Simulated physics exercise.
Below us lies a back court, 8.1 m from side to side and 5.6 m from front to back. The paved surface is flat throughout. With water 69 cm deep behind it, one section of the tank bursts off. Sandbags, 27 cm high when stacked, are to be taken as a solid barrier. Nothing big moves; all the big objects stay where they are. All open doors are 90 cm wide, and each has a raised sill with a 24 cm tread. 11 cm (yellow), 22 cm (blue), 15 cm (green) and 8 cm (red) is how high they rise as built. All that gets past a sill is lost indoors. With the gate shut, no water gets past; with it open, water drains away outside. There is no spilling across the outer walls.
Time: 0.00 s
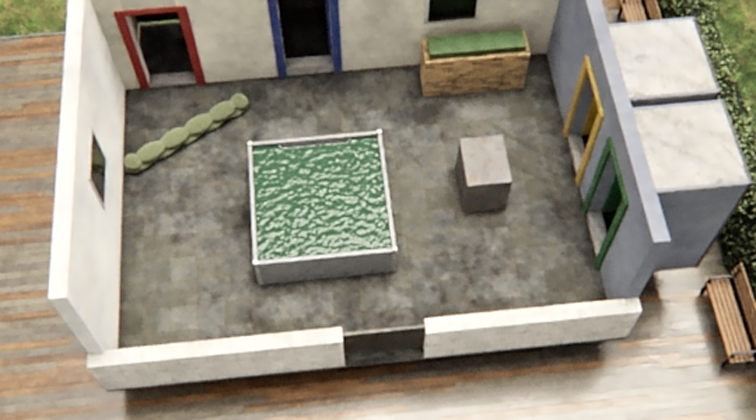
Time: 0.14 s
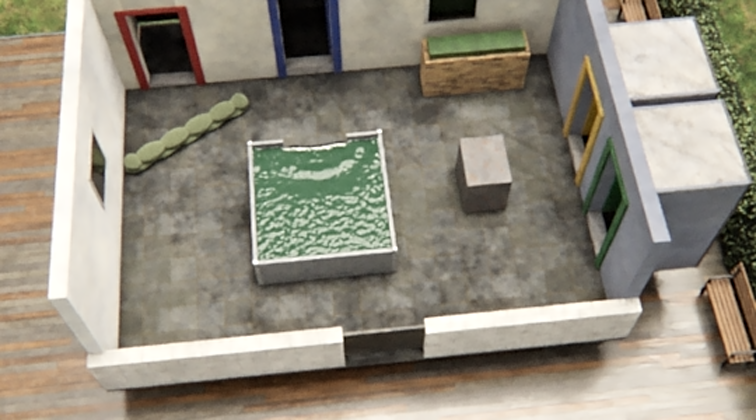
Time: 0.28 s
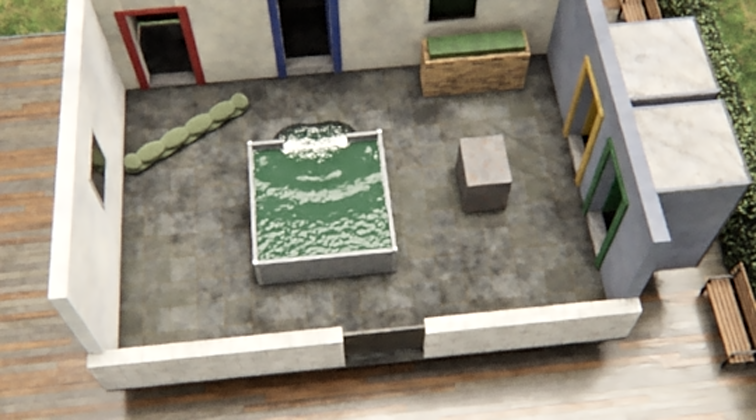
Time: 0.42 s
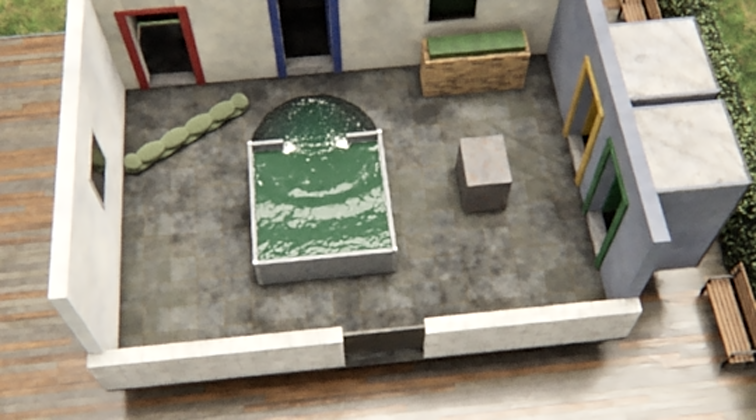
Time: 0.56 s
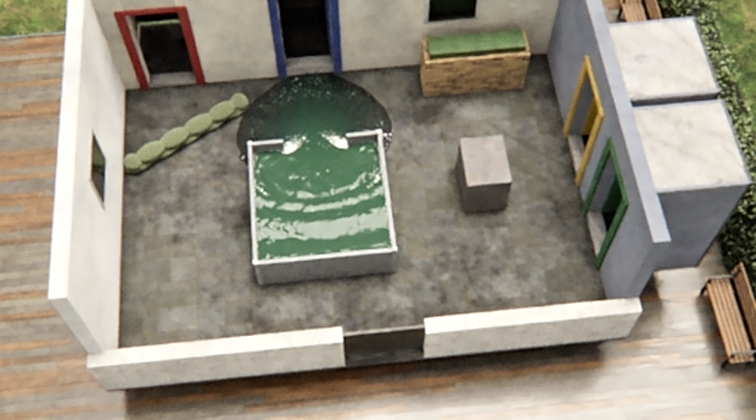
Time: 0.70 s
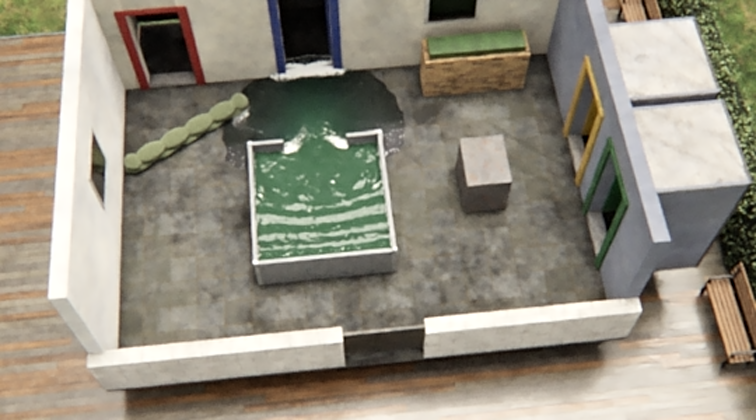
A walled court with a grey paved floor, edged by wooden decking, is seen from high above by a camera that stays still. A square tank of green water stands in the middle, with a grey block to its right, a twisted green shape at left, and red, blue, yellow and green doorways around. The tank's far side opens and water pours out, spreading in a widening dark pool to the blue doorway while ripples cross the tank.
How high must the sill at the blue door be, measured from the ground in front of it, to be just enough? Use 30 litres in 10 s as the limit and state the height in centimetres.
About 35 cm.
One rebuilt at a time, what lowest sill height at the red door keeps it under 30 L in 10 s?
The red one would have to be about 17 cm high.
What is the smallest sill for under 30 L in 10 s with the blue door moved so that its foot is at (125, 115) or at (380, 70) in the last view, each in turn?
Roughly 20 cm for the first and 21 cm for the second.
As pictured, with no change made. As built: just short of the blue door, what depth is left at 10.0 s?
About 11.5 centimetres deep.
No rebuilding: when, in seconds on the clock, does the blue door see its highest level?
The level tops out near 1.8 seconds.
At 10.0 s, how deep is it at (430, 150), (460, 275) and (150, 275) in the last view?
First spot about 4 cm, second about 6 cm, third about 5 cm.
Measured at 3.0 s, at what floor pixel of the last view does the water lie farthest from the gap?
Lab note: Front tip approx. at (538, 54).
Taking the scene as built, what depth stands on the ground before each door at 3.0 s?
Lab note, cm: Yellow 0; blue 30; green 0; red 8.
After 1.4 s water covers 15 % of the floor, deepest (42 cm) near (306, 74); 39 cm at the blue door, 61 litres in over its 22 cm sill.
After 3.0 s water covers 40 % of the floor, deepest (36 cm) near (538, 54); 30 cm at the blue door, 194 litres in over its 22 cm sill.
After 10.0 s water covers 95 % of the floor, deepest (14 cm) near (126, 90); 11 cm at the blue door, 220 litres in over its 22 cm sill.
At the blue door as built, the water arrived by 0.6 s and peaked near 40 cm at 1.8 s.
Run again over the same 10 s with other heights there, 106 litres in over 28.5 cm, 13 litres over 38.5 cm. The limit of 30 litres is kept from about 35 cm up.
